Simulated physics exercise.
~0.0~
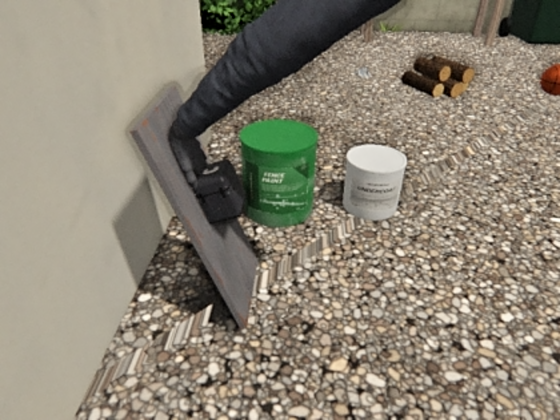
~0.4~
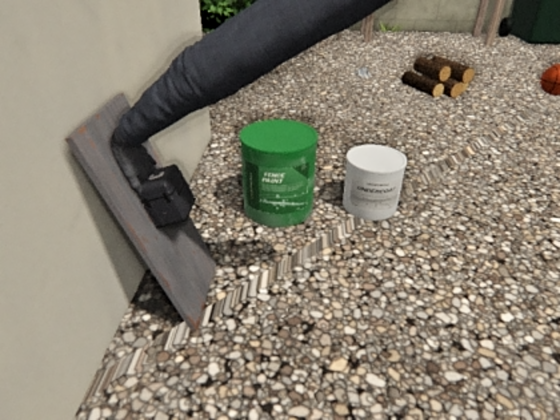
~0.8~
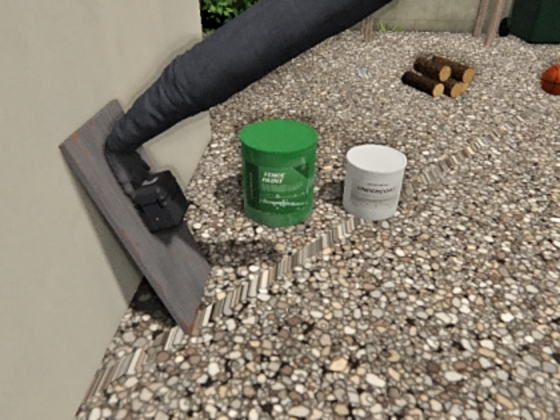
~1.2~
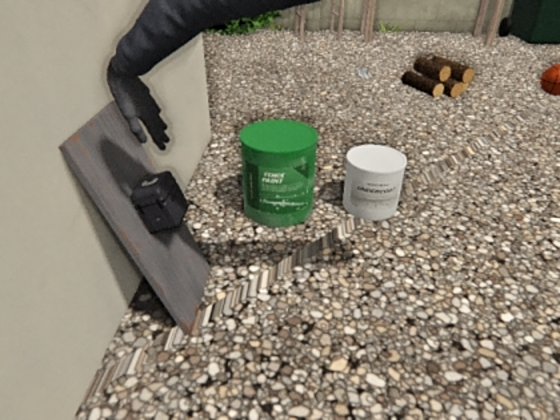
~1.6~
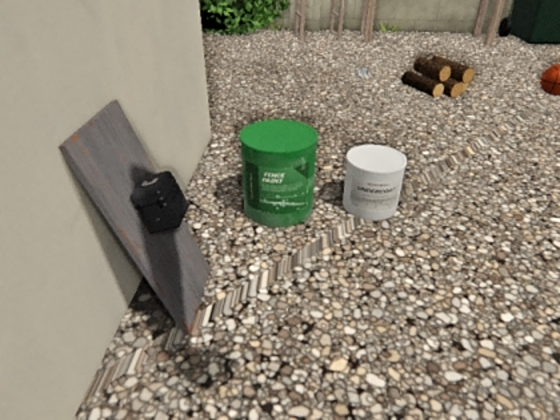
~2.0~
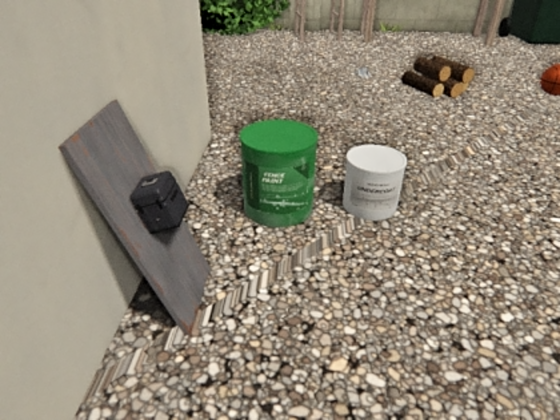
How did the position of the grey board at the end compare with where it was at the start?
The grey board ended up farther to the left and slightly lower in view than at the start, leaning against the wall.
A gloved hand moved a grey board to the left and leaned it against a bare wall, beside a green pail and a white pail. The hand then let go and drew back, and the board stayed leaning there.
